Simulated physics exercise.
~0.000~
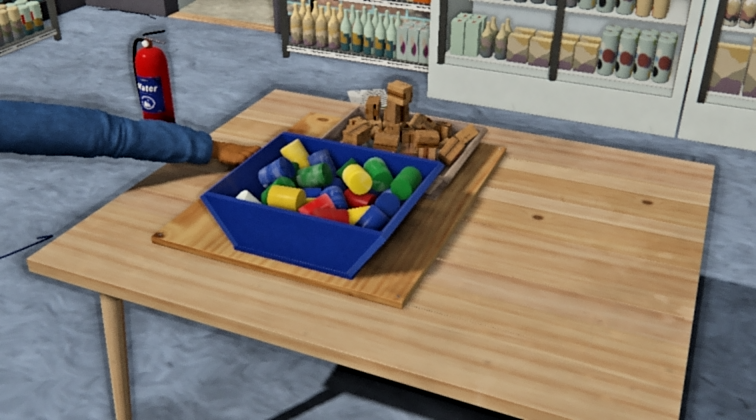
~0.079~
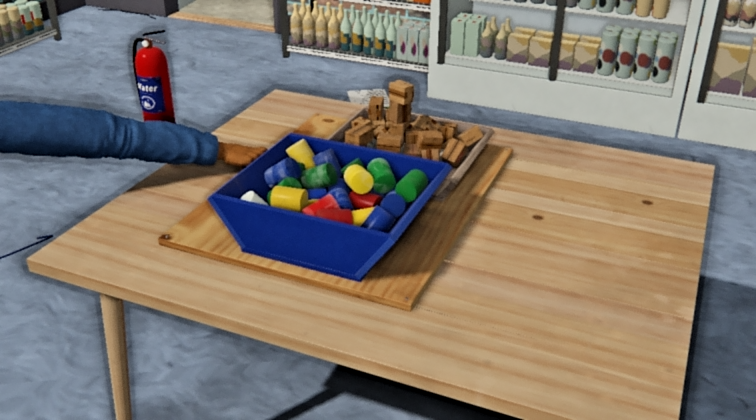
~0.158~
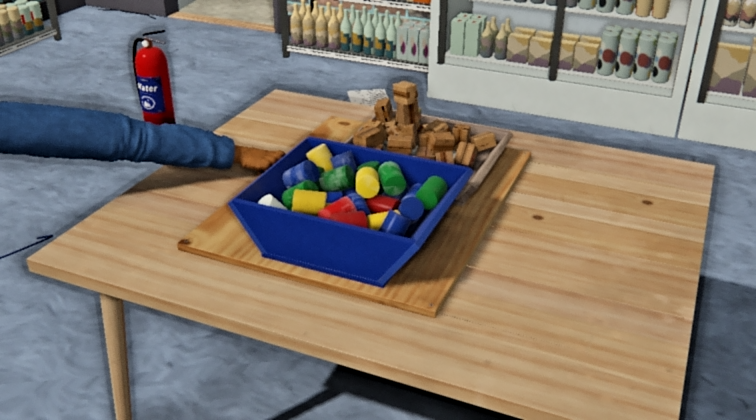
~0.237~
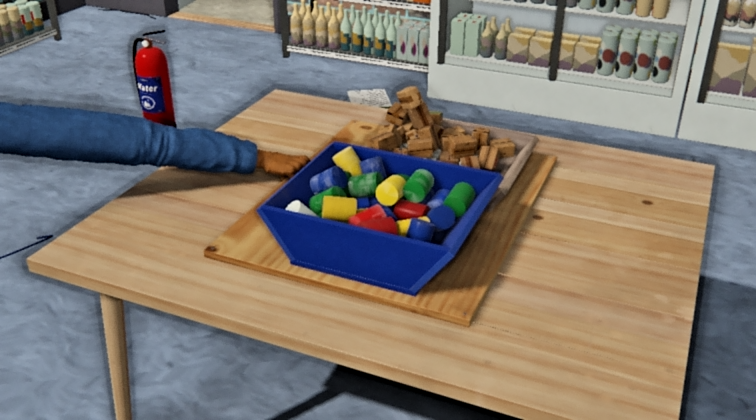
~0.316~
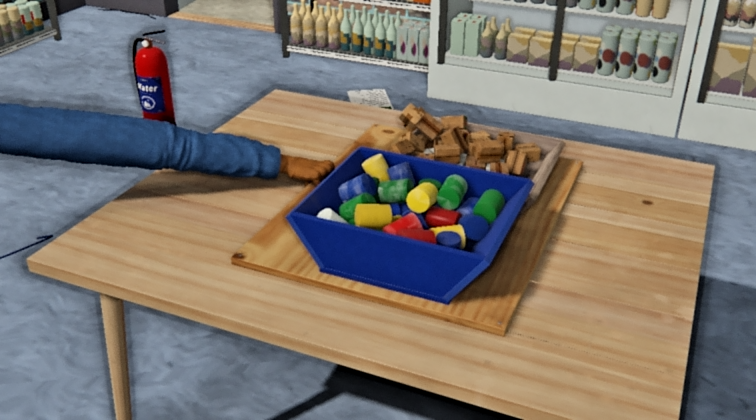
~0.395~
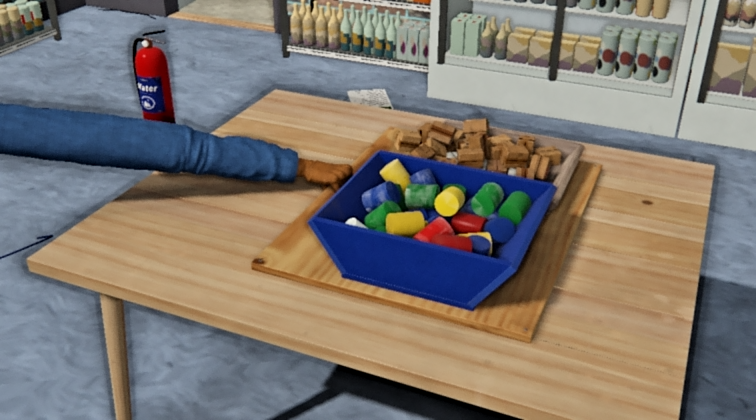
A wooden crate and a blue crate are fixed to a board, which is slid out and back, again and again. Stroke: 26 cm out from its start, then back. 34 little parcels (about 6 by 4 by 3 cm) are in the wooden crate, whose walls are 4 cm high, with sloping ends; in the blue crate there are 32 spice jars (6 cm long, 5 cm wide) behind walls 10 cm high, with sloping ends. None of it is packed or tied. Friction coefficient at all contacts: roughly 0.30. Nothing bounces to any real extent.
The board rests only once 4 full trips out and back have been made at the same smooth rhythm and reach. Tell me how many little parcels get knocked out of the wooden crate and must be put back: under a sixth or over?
Under a sixth.
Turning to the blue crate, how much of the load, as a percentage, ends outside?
I'd put the blue crate at some 0 per cent.
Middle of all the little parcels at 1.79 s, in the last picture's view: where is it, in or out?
The middle is around (418, 151).
After 1.02 s, 2 of 34 out of the wooden crate and 0 of 32 out of the blue crate.
After 1.79 s, 2 of 34 out of the wooden crate and 0 of 32 out of the blue crate.
After 2.88 s, 2 of 34 out of the wooden crate and 0 of 32 out of the blue crate.
When it is over (at 4.28 s), 2 of 34 out of the wooden crate and 0 of 32 out of the blue crate. Asked share, 2 of 34, 6 per cent.
